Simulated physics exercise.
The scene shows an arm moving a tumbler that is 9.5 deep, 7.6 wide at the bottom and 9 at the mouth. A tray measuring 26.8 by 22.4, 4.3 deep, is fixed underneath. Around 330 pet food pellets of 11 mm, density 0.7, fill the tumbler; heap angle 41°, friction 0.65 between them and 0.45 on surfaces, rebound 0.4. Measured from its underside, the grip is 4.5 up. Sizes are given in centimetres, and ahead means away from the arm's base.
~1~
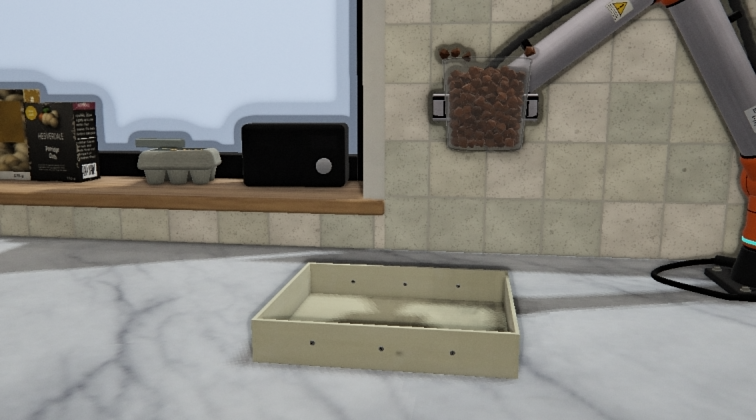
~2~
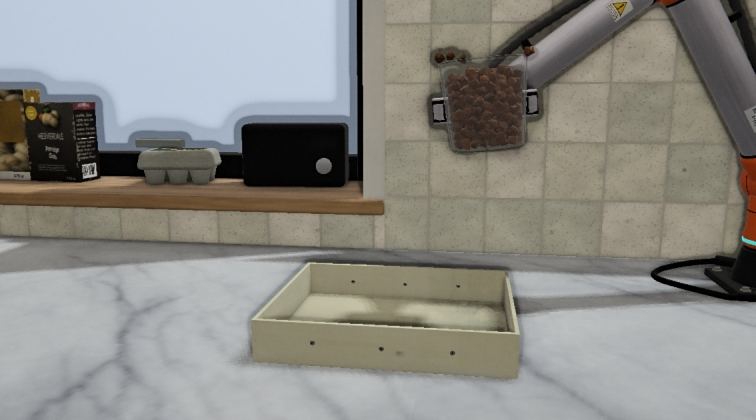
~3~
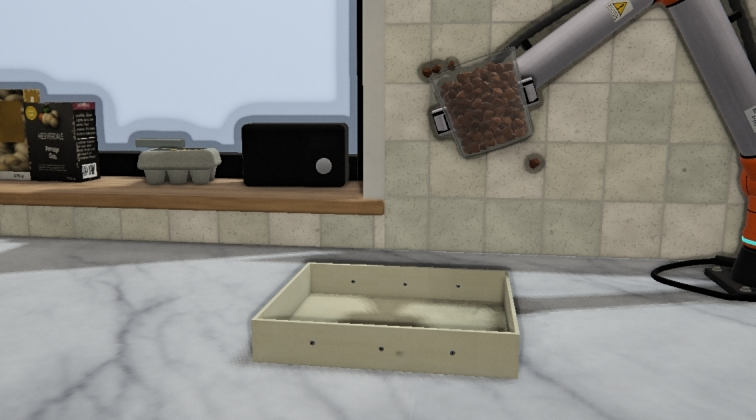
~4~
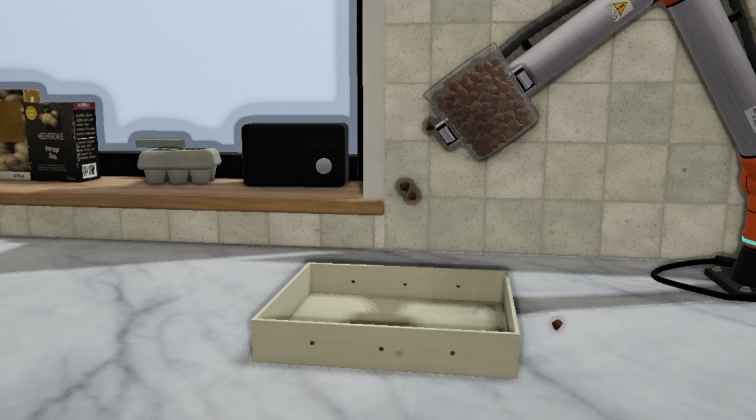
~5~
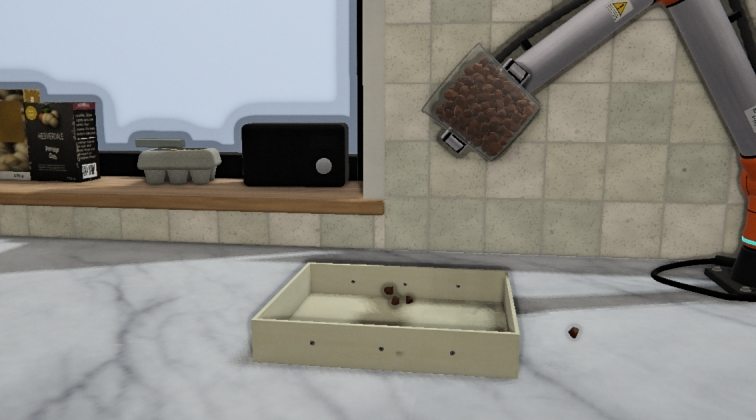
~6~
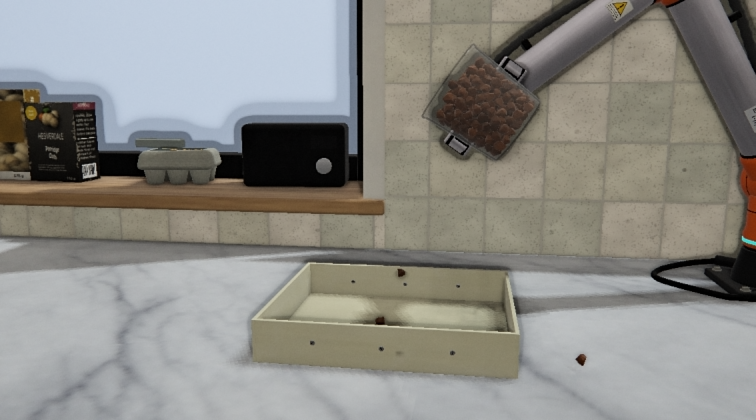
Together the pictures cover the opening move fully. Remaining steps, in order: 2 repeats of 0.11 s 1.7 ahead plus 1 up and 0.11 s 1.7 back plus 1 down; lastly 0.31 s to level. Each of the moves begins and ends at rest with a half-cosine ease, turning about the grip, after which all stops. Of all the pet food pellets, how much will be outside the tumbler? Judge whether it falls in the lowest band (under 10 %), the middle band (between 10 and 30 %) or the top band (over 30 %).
It falls in the lowest band.
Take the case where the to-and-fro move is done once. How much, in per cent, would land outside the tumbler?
It would be near 0 per cent.
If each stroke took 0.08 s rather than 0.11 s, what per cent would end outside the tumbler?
Then roughly 20 percent.
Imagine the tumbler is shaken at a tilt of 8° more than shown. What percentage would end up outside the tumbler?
About 10 percent.
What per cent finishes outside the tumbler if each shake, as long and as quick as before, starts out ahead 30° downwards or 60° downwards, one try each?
I'd say close to 0 percent for the first and close to 0 percent for the second.
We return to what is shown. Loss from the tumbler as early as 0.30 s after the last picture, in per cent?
I'd put it at some 0 per cent at that point.
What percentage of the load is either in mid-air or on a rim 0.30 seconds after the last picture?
About 0 %.
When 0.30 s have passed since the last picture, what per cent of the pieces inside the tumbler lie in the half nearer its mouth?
I'd say close to 50 per cent.
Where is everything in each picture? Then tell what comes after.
The tumbler middle at (485, 106), level; upper third of the load around (485, 84), from x 445 to 530, top at y 50; 330 in the tumbler, in the first frame.
The tumbler middle at (485, 106), tilted 5° forward; upper third of the load around (485, 84), from x 440 to 530, top at y 50; 329 in the tumbler, 1 in flight or on a rim, in the second frame.
The tumbler middle at (485, 106), tilted 19° forward; upper third of the load around (484, 86), from x 425 to 535, top at y 65; 327 in the tumbler, 3 in flight or on a rim, in the third frame.
The tumbler middle at (484, 106), tilted 36° forward; upper third of the load around (483, 87), from x 405 to 555, top at y 60; 326 in the tumbler, 4 in flight or on a rim, in the fourth frame.
The tumbler middle at (484, 107), tilted 50° forward; upper third of the load around (482, 89), from x 390 to 575, top at y 60; 326 in the tumbler, 3 in the tray, 1 on the table or floor, in the fifth frame.
The tumbler middle at (484, 107), tilted 55° forward; upper third of the load around (481, 89), from x 380 to 580, top at y 65; 326 in the tumbler, 3 in the tray, 1 on the table or floor, in the sixth frame.
Then, 0.30 s on, tilted 55° forward, highest piece 31 above the table; 326 in the tumbler, 3 in the tray, 1 on the table or floor.
Then, 0.60 s on, tilted 26° forward, highest piece 30 above the table; 311 in the tumbler, 15 in the tray, 1 on the table or floor, 3 in flight or on a rim.
Then, 0.95 s on, level, highest piece 32 above the table; 311 in the tumbler, 18 in the tray, 1 on the table or floor.
Then, 2.00 s on, level, highest piece 32 above the table; 311 in the tumbler, 18 in the tray, 1 on the table or floor.
In the end, 311 in the tumbler, 18 in the tray, 1 on the table or floor. That is 6 % outside the tumbler.
